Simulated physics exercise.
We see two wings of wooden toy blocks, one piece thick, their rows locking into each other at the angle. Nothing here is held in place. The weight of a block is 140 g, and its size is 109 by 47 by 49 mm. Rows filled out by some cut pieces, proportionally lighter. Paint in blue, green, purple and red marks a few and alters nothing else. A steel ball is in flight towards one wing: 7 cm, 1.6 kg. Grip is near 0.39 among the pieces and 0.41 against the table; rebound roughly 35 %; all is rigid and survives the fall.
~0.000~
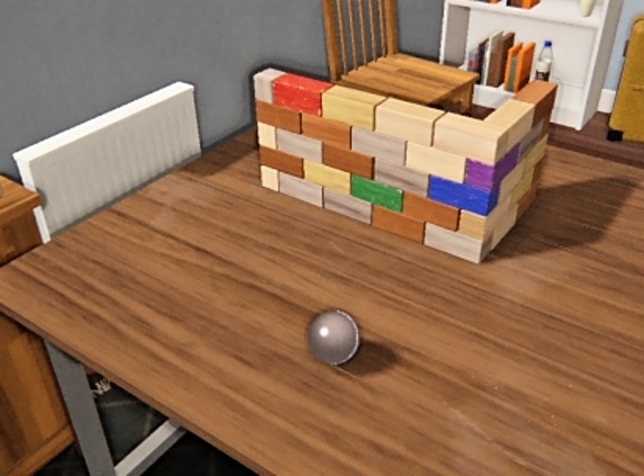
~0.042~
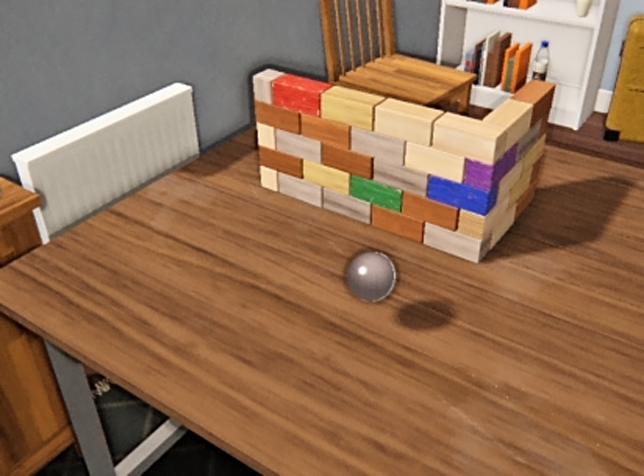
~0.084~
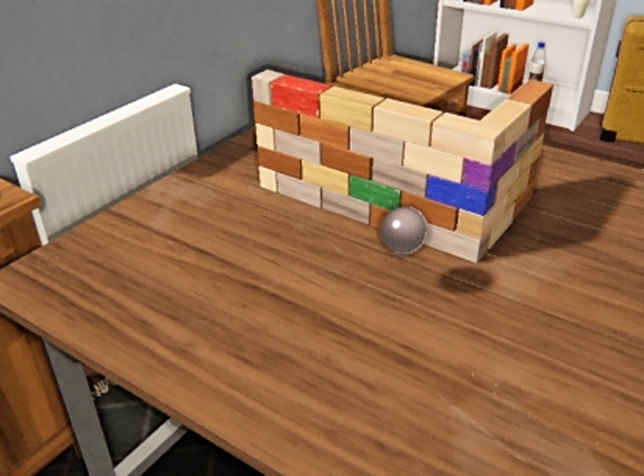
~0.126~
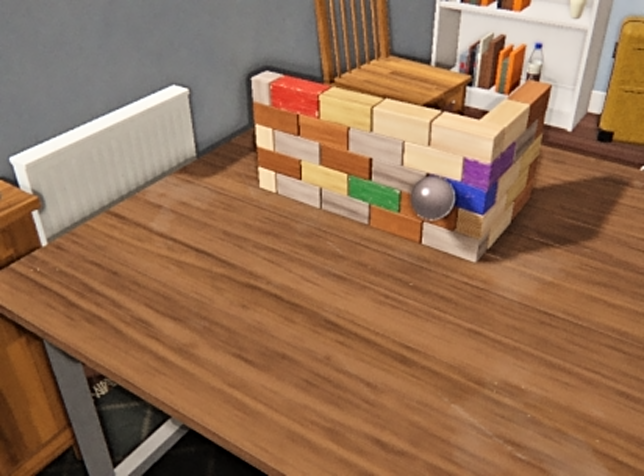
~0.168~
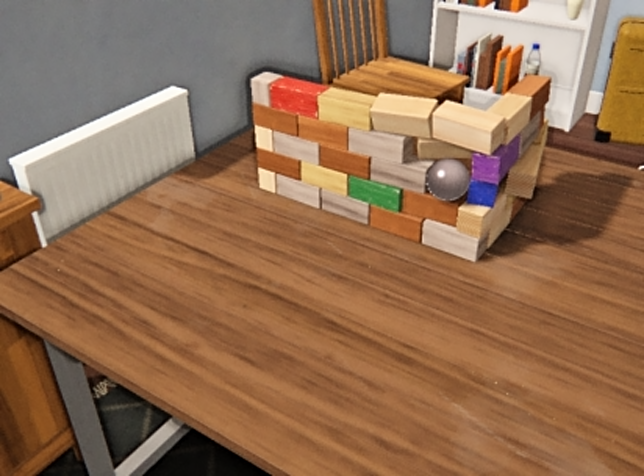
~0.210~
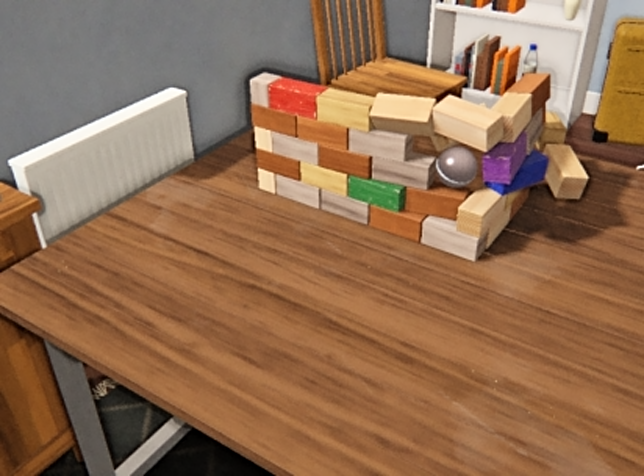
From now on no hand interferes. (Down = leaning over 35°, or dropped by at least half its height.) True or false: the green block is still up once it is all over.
True.
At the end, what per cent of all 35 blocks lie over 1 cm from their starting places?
Shifted share: 50 %.
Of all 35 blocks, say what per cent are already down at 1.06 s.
50 %.
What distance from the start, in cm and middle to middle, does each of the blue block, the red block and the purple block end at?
Net displacement, roughly: Blue ~ 30 cm, red ~ 0 cm, purple ~ 22 cm.
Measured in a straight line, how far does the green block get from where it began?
Some 0 cm.
By 0.32 s, ball still moving; 9 of the 35 blocks down; green block unmoved; purple block tilted 36°, 21 mm lower.
By 0.60 s, ball still moving; 11 of the 35 blocks down; green block unmoved; purple block upside down.
By 1.06 s, ball still moving; 17 of the 35 blocks down; green block unmoved; purple block upside down.
When it is over (1.8 s), ball rolling away; 17 of the 35 blocks down; green block unmoved; purple block upside down; blue block on its side. In pixels of the last frame, middles, green block near (379, 190), purple block near (552, 272).
